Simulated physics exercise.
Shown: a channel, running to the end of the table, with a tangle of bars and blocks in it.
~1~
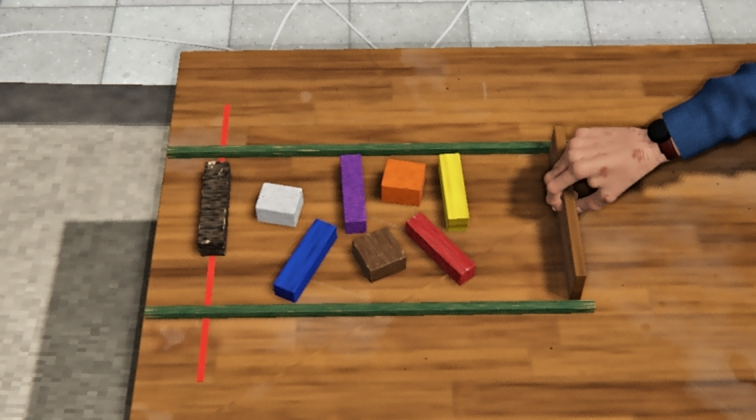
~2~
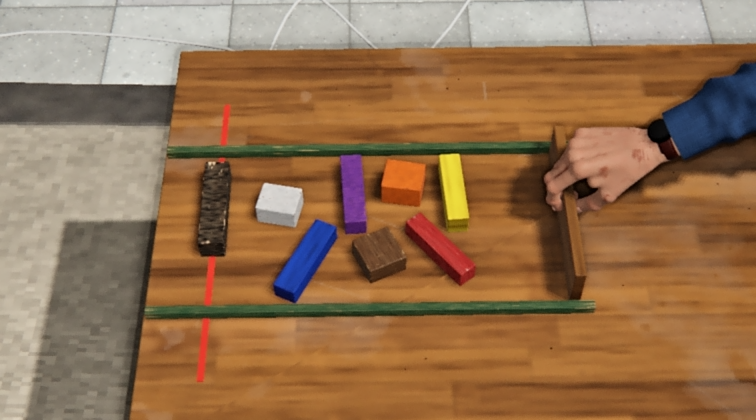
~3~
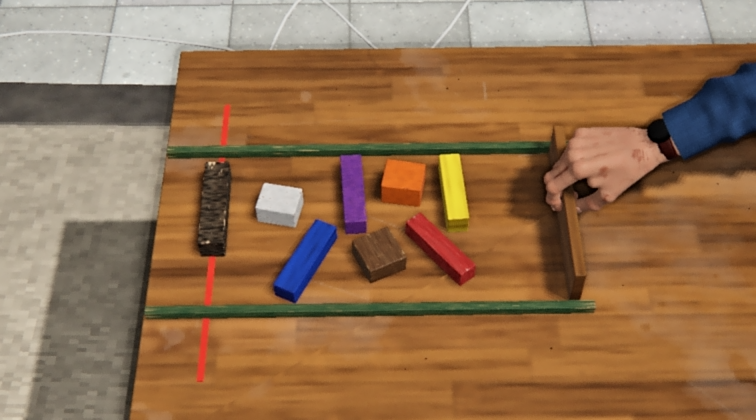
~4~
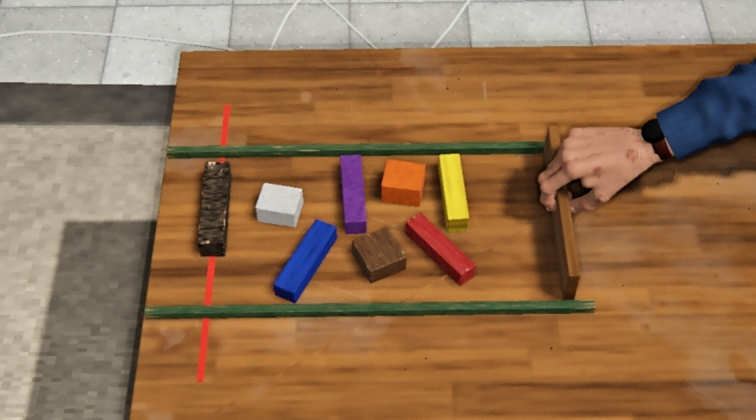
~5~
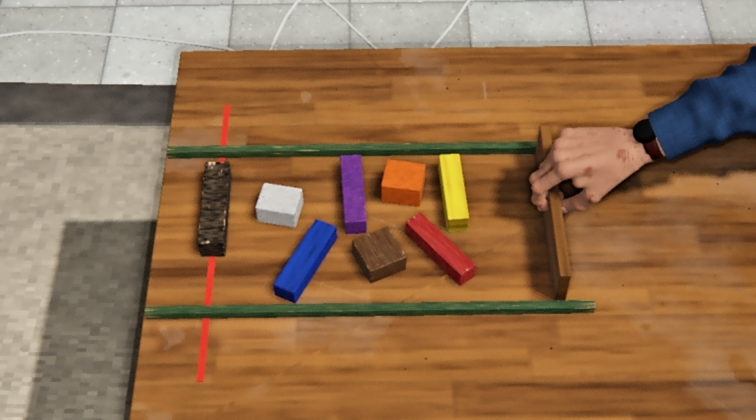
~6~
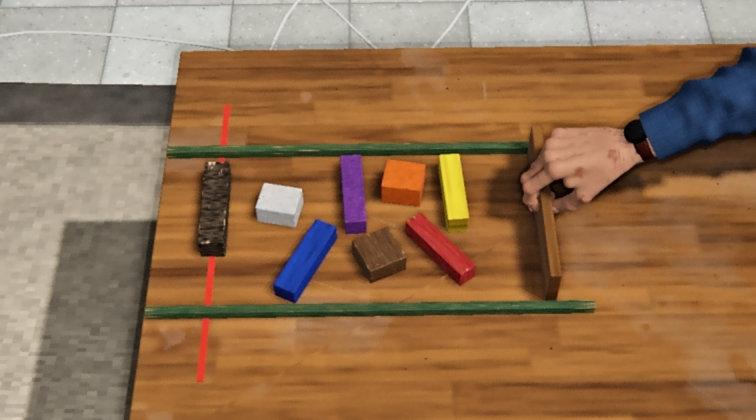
The clip shows a hand holding a wooden board upright at the right of scattered colored blocks and bars between two green strips on a table; the board stays still at first, then slides slightly left, touching none of them.
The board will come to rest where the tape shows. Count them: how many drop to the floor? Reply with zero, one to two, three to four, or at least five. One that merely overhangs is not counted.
It comes to three to four.
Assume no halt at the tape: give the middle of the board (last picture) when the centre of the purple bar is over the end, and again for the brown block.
Approx. (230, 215) for the first, approx. (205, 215) for the second.
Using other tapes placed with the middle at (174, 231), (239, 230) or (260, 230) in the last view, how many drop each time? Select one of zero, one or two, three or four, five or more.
Falls: Five or over; one or two; either one or two.
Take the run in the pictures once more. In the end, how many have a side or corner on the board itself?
My count gives 2.
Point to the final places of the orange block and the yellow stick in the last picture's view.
The orange block finishes at (177, 187); the yellow stick finishes at (207, 195).
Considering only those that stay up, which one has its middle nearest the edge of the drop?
It is the brown block.
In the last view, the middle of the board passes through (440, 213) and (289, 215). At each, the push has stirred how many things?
At that stage 3; at the next, 8.
Soon after, none off yet; black bar at rest near (215, 208); white block at rest near (280, 205); blue stick at rest near (304, 262).
At rest, the number that fall off is three or four; fallen, purple bar, blue stick, white block and black bar.
